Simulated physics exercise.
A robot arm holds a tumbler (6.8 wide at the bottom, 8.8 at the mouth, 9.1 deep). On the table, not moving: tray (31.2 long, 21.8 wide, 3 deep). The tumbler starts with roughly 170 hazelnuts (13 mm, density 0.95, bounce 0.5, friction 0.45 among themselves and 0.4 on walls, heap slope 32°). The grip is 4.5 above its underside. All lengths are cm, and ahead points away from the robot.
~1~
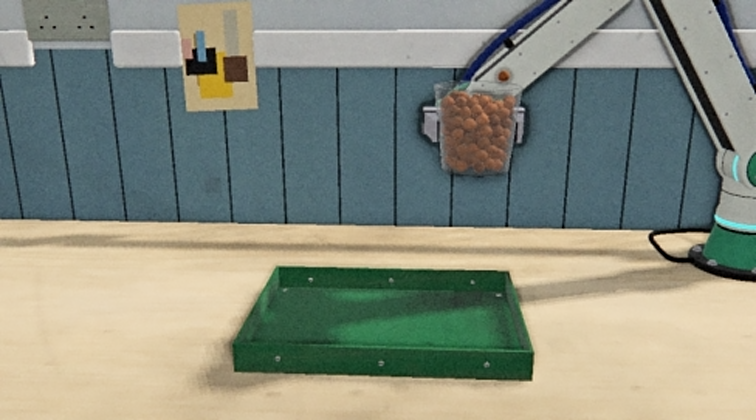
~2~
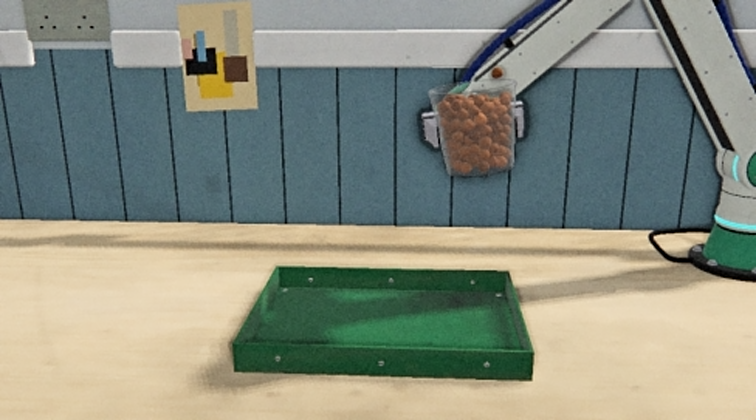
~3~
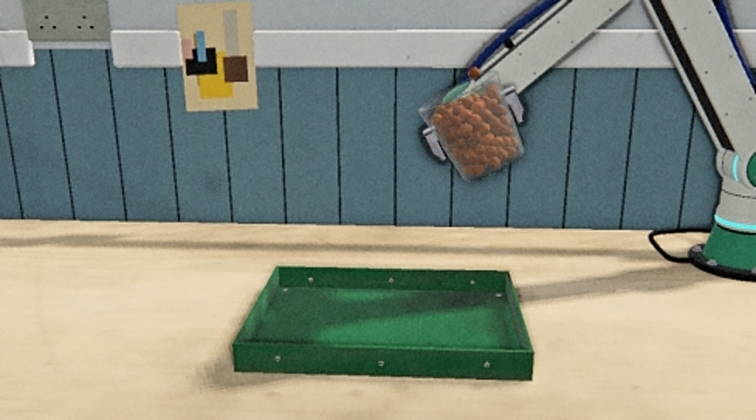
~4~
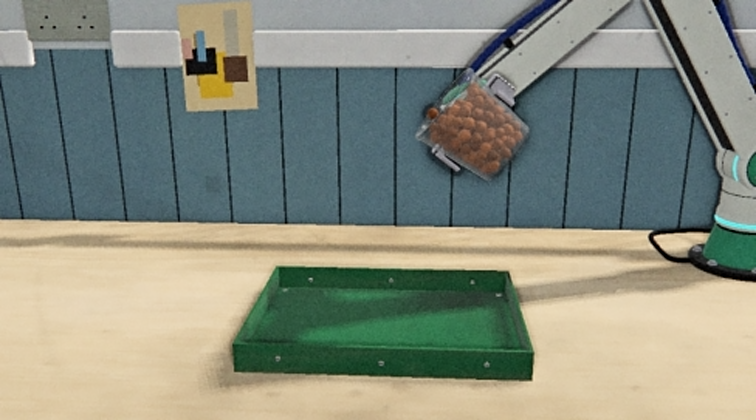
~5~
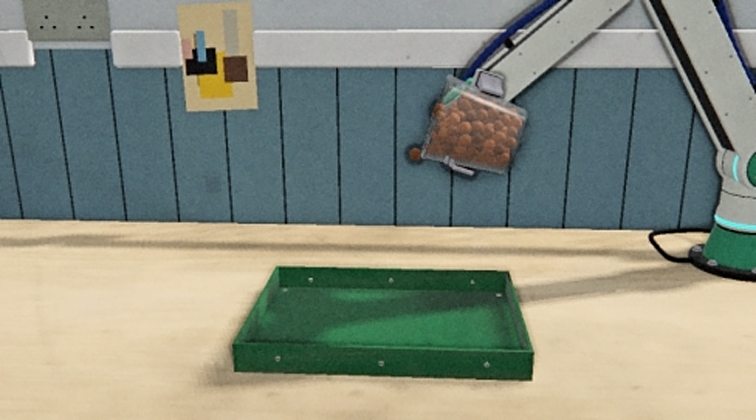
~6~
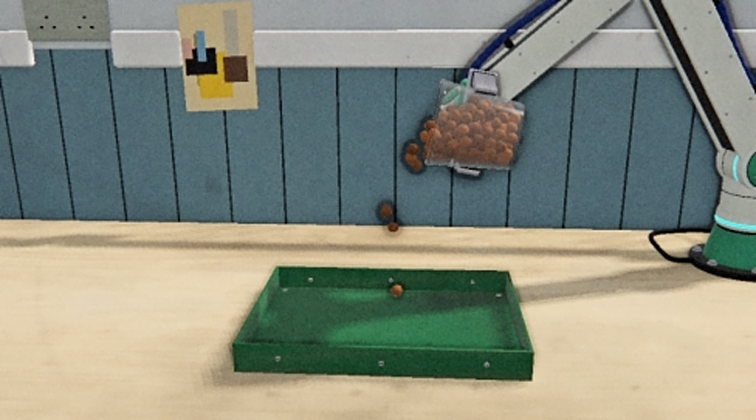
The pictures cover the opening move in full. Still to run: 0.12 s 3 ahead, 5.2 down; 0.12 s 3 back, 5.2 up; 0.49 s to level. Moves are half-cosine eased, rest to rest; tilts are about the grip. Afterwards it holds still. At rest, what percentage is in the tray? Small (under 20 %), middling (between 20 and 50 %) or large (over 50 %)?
A middling share, between 20 and 50 %, ends in the tray.
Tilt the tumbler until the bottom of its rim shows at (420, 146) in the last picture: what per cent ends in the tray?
Some 10 per cent.
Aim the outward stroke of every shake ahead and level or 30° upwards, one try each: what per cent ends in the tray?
Some 75 and 85 per cent.
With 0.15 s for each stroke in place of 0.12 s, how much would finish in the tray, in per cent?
In that case some 30 per cent.
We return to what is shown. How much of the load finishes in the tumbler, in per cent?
Roughly 65 per cent.
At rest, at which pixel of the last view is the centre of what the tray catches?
Near (339, 317).
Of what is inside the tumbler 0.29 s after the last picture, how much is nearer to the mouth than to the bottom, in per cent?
Some 40 per cent.
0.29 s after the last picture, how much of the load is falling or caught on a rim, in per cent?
Some 13 per cent.
Then, 0.29 s on, tilted 78° forward, highest piece 27 above the table; 121 in the tumbler, 23 in the tray, 22 in flight or on a rim.
Then, 0.58 s on, tilted 16° forward, highest piece 28 above the table; 110 in the tumbler, 51 in the tray, 2 on the table or floor, 3 in flight or on a rim.
Then, 0.93 s on, level, highest piece 28 above the table; 110 in the tumbler, 53 in the tray, 3 on the table or floor.
Then, 1.98 s on, level, highest piece 28 above the table; 110 in the tumbler, 53 in the tray, 3 on the table or floor.
In the end, 110 in the tumbler, 53 in the tray, 3 on the table or floor. That is 32 % in the tray.
